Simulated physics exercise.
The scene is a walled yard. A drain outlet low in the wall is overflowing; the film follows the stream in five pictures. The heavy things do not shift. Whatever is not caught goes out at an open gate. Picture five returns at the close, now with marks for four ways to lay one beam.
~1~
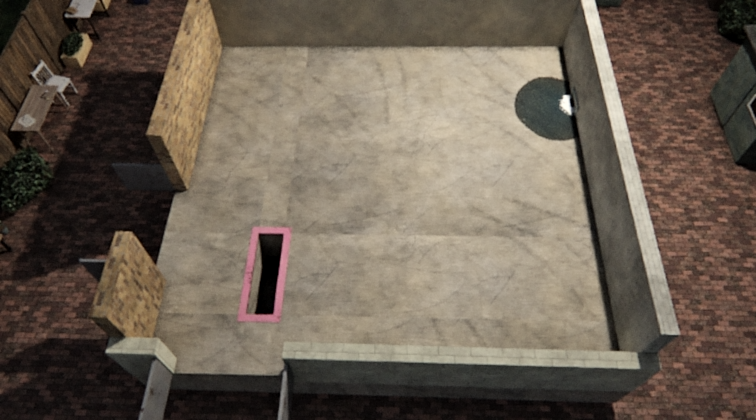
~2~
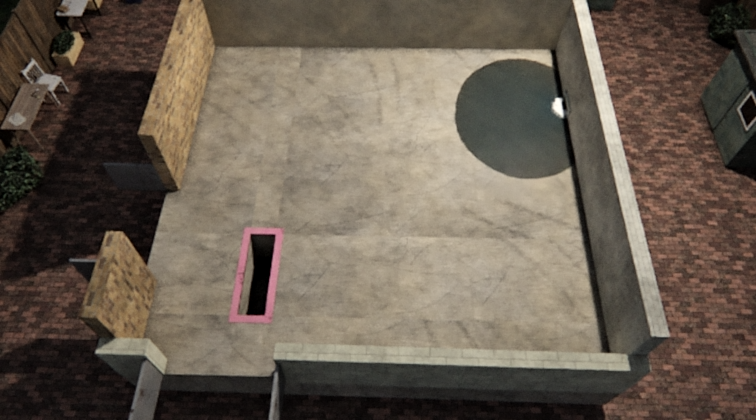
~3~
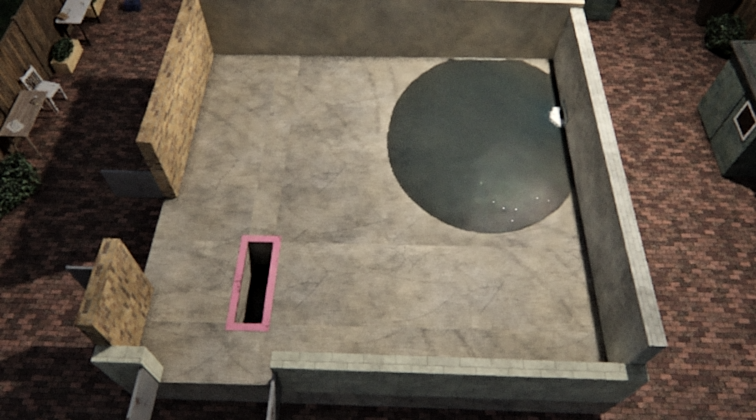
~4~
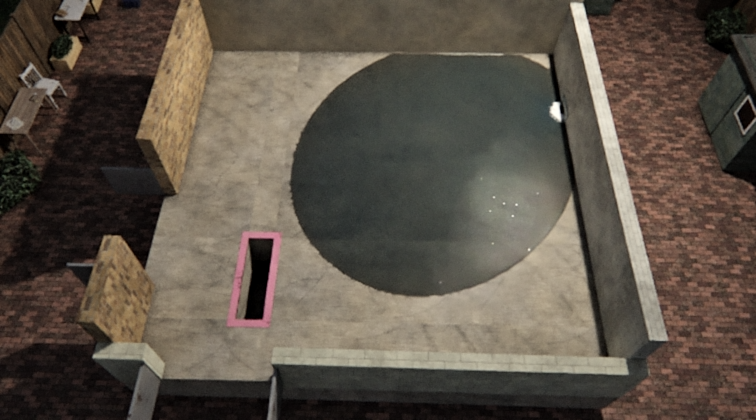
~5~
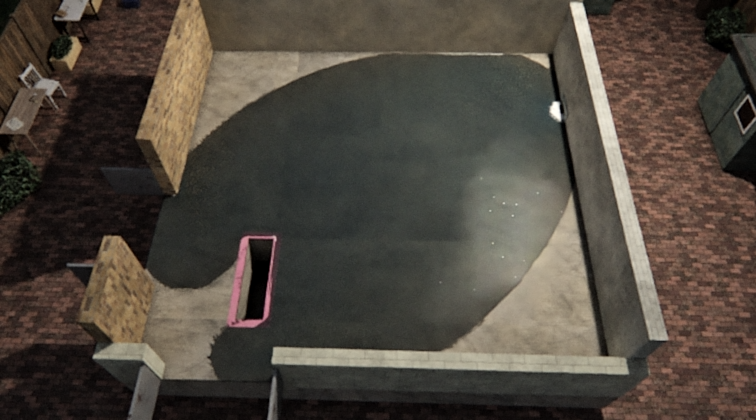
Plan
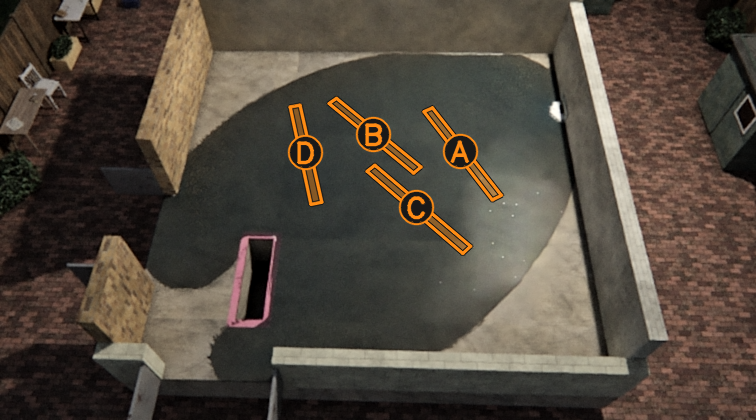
Dark water spreads from a small white outfall at the right wall of a pale-floored, walled yard, seen from high above with brick paving outside. A pink-rimmed rectangular drain lies at the lower left, near gaps in the tan and grey walls. The rounded patch widens leftward and downward across most of the floor, reaching around the drain, while the view shifts slightly early on.
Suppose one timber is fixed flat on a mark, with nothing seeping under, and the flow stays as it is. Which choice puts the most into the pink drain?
D is best.
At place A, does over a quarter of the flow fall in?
No, it does not.
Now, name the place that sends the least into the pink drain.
The answer is C.
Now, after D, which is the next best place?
B.
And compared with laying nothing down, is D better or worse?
Better.
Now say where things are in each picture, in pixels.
In the first frame, outfall at (575, 102); pink drain at (266, 272); open gate at (234, 360); open gate at (177, 233); front seen at (520, 102), 3 % of the ground wet; pink drain still dry.
In the second frame, front seen at (463, 129), 11 % of the ground wet; pink drain still dry.
In the third frame, front seen at (421, 205), 24 % of the ground wet; pink drain still dry.
In the fourth frame, front seen at (301, 212), 46 % of the ground wet; pink drain still dry.
In the fifth frame, front seen at (156, 255), 74 % of the ground wet; pink drain taking water.
On the marked copy, A from (428, 109) to (496, 197); B from (332, 100) to (417, 170); C from (370, 168) to (466, 249); D from (295, 106) to (316, 203).
For place A, about 17 % of the stream goes into the pink drain, about 83 % out by the gates.
For place B, about 26 % of the stream goes into the pink drain, about 74 % out by the gates.
For place C, about 12 % of the stream goes into the pink drain, about 88 % out by the gates.
For place D, about 40 % of the stream goes into the pink drain, about 60 % out by the gates.
